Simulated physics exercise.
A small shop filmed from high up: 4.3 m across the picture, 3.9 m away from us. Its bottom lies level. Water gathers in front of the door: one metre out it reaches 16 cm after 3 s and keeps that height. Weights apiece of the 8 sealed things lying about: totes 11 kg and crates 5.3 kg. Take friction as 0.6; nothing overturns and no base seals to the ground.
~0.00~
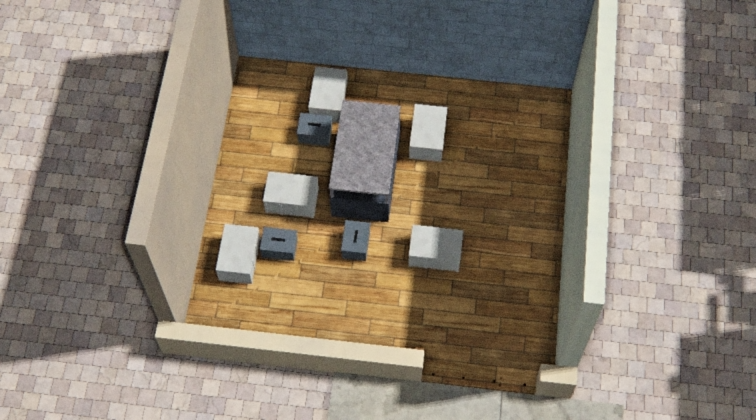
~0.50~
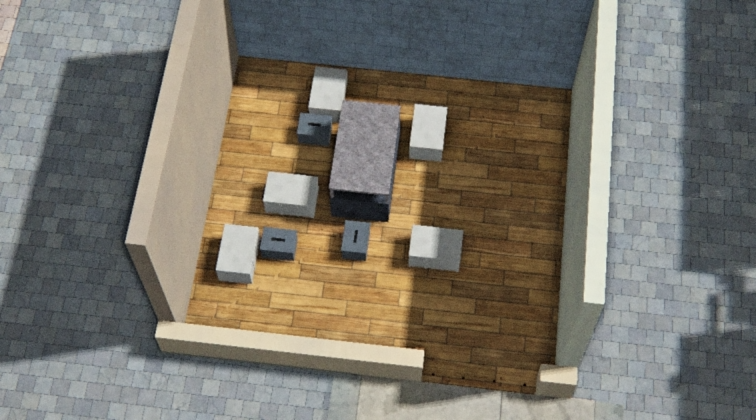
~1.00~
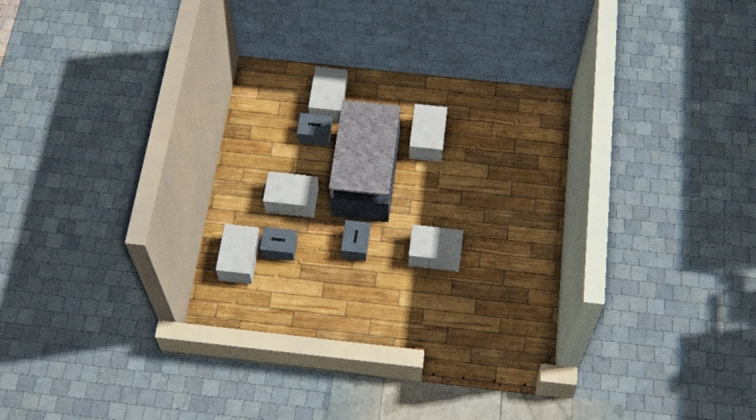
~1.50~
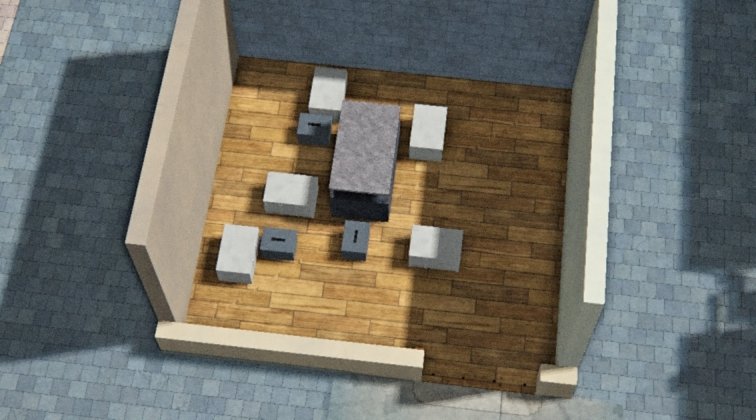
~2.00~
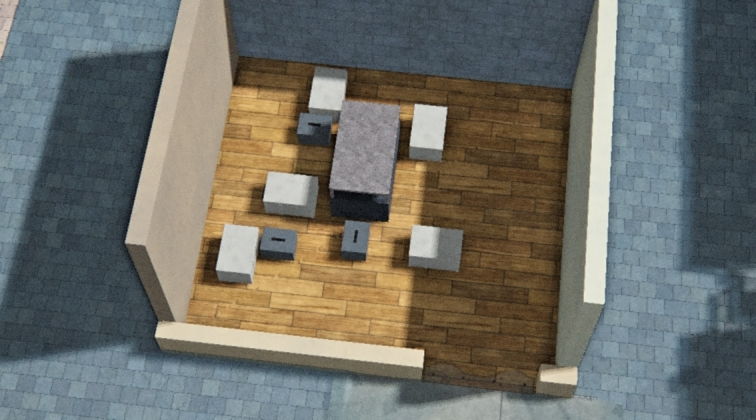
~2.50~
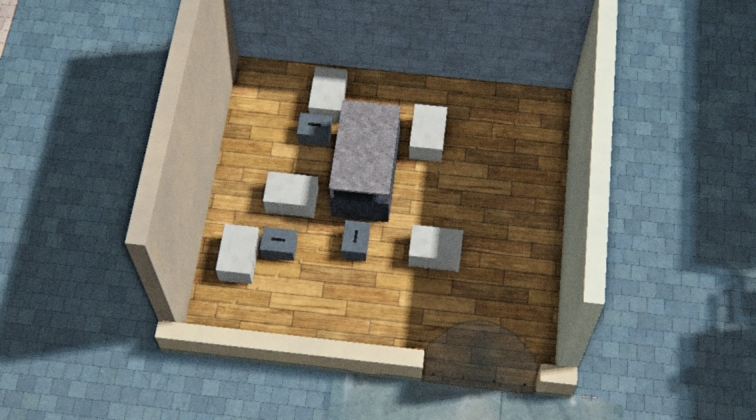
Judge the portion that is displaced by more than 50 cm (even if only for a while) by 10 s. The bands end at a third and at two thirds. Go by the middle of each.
That comes to one to two thirds.
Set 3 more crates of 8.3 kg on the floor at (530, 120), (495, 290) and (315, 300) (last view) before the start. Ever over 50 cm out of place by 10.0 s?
In turn: Over, over, less.
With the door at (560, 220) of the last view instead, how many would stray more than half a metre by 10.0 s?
Then 4.
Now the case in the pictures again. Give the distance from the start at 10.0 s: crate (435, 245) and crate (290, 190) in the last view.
In that order: 250 cm, 0 cm.
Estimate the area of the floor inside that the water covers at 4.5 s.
Some 6.0 m2.
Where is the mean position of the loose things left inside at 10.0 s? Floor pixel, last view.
Around (291, 178).
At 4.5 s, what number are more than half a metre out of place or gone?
By then 1.
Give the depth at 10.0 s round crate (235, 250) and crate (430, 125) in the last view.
Roughly 1 and 6 cm.
After 3.5 s 0 of 8 are over 50 cm from their spots; 0 afloat.
After 4.5 s 1 of 8 are over 50 cm from their spots; 0 afloat.
After 7.0 s 2 of 8 are over 50 cm from their spots; 2 afloat.
After 10.0 s 3 of 8 are over 50 cm from their spots, and 3 have been at some point; 3 afloat.
